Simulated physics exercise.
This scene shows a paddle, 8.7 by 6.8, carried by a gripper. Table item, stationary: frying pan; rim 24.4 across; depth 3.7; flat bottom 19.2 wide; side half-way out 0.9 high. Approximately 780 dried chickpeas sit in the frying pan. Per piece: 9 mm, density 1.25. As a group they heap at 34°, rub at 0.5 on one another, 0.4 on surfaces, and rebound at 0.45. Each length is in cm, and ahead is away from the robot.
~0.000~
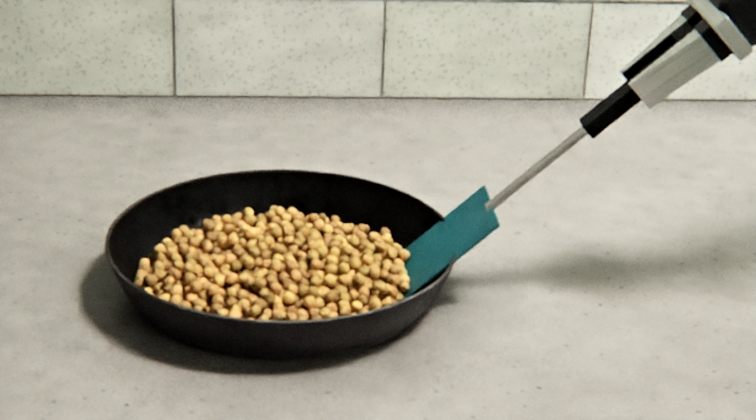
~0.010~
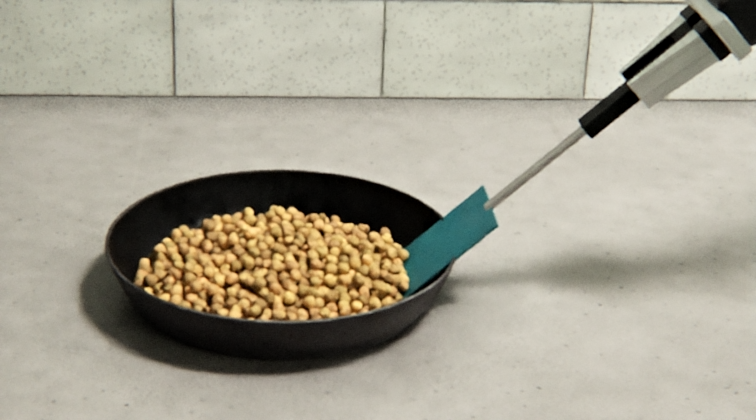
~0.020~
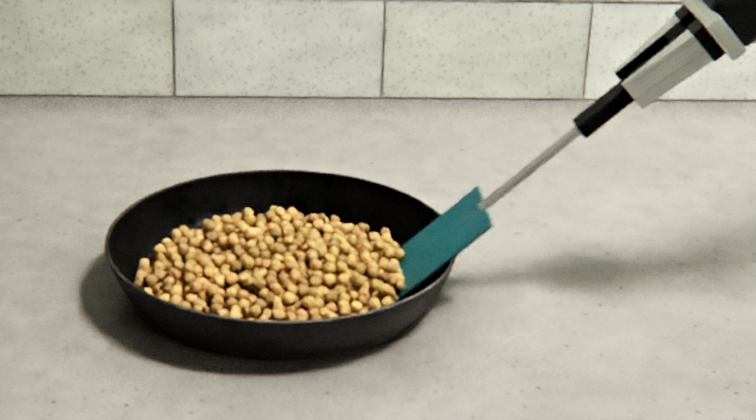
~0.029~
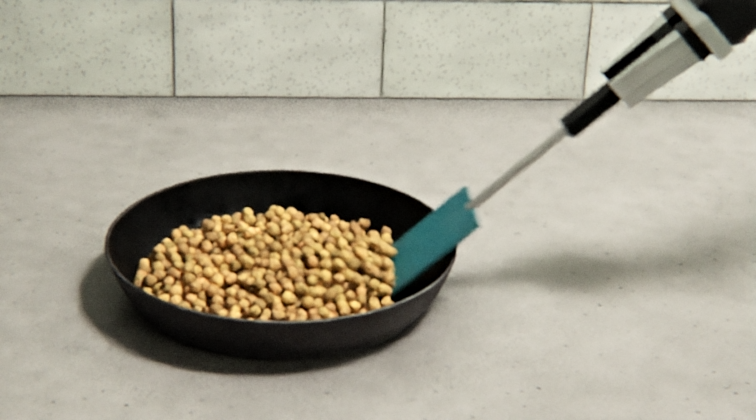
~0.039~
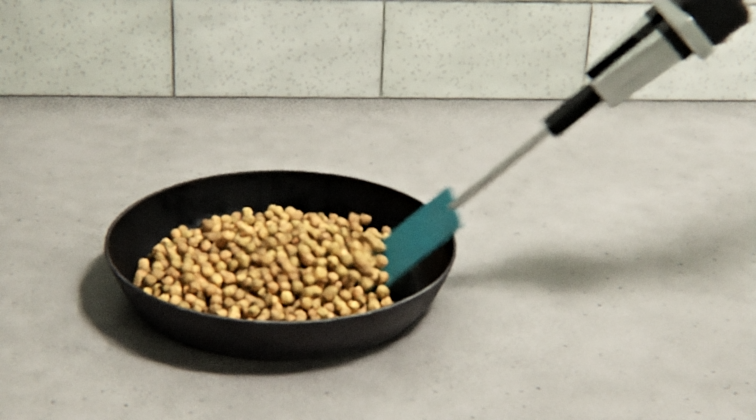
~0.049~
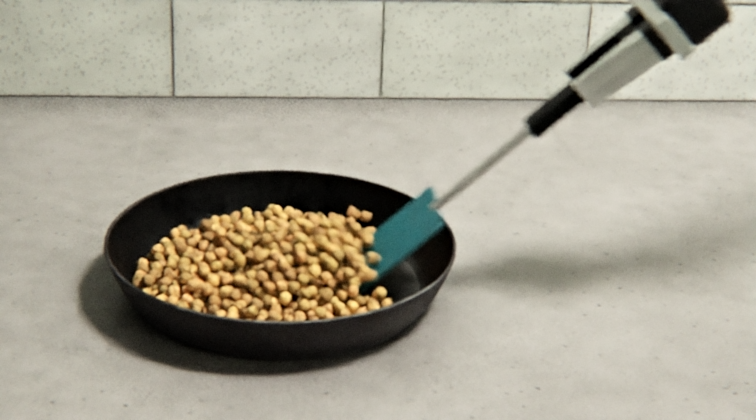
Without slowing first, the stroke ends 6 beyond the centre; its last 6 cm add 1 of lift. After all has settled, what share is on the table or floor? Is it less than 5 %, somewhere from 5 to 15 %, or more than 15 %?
It is from 5 to 15 %.
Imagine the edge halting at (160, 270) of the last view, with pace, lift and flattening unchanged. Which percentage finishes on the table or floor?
Something close to 20 in a hundred.
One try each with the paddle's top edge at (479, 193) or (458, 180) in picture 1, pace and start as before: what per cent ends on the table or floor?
Some 10 and 10 per cent.
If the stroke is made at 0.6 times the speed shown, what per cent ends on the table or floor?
The share would be near 0 in a hundred.
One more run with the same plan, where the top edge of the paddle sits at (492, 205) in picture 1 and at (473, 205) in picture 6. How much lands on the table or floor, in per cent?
It comes to something like 0 %, give or take.
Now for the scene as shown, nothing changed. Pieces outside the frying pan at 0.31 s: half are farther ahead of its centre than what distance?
It sits close to 20 cm ahead of the middle.
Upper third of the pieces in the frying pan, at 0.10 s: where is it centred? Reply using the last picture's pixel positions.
I'd say close to (256, 249).
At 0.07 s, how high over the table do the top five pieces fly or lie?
Somewhere near 5 cm, I'd say.
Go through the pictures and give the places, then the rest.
The first picture shows paddle top edge at (492, 205), sloping 43°; upper third of the load around (285, 261), from x 140 to 410, top at y 210; 780 in the frying pan.
The second picture shows paddle top edge at (491, 205), sloping 43°; upper third of the load around (286, 261), from x 140 to 410, top at y 210.
The third picture shows paddle top edge at (486, 205), sloping 43°; upper third of the load around (288, 261), from x 140 to 410, top at y 210.
The fourth picture shows paddle top edge at (473, 205), sloping 43°; upper third of the load around (294, 260), from x 140 to 410, top at y 210.
The fifth picture shows paddle top edge at (456, 205), sloping 43°; upper third of the load around (294, 259), from x 140 to 410, top at y 210.
The sixth picture shows paddle top edge at (437, 205), sloping 43°; upper third of the load around (290, 256), from x 135 to 410, top at y 210; 780 in the frying pan.
By 0.07 s, sloping 43°, highest piece 5 above the table; 780 in the frying pan.
By 0.10 s, sloping 43°, highest piece 6 above the table; 780 in the frying pan.
By 0.31 s, sloping 43°, highest piece 5 above the table; 709 in the frying pan, 68 on the table or floor, 3 on the blade or in flight.
By 1.36 s, sloping 43°, highest piece 4 above the table; 709 in the frying pan, 71 on the table or floor.
Final count, 709 in the frying pan, 71 on the table or floor. That is 9 % on the table or floor.
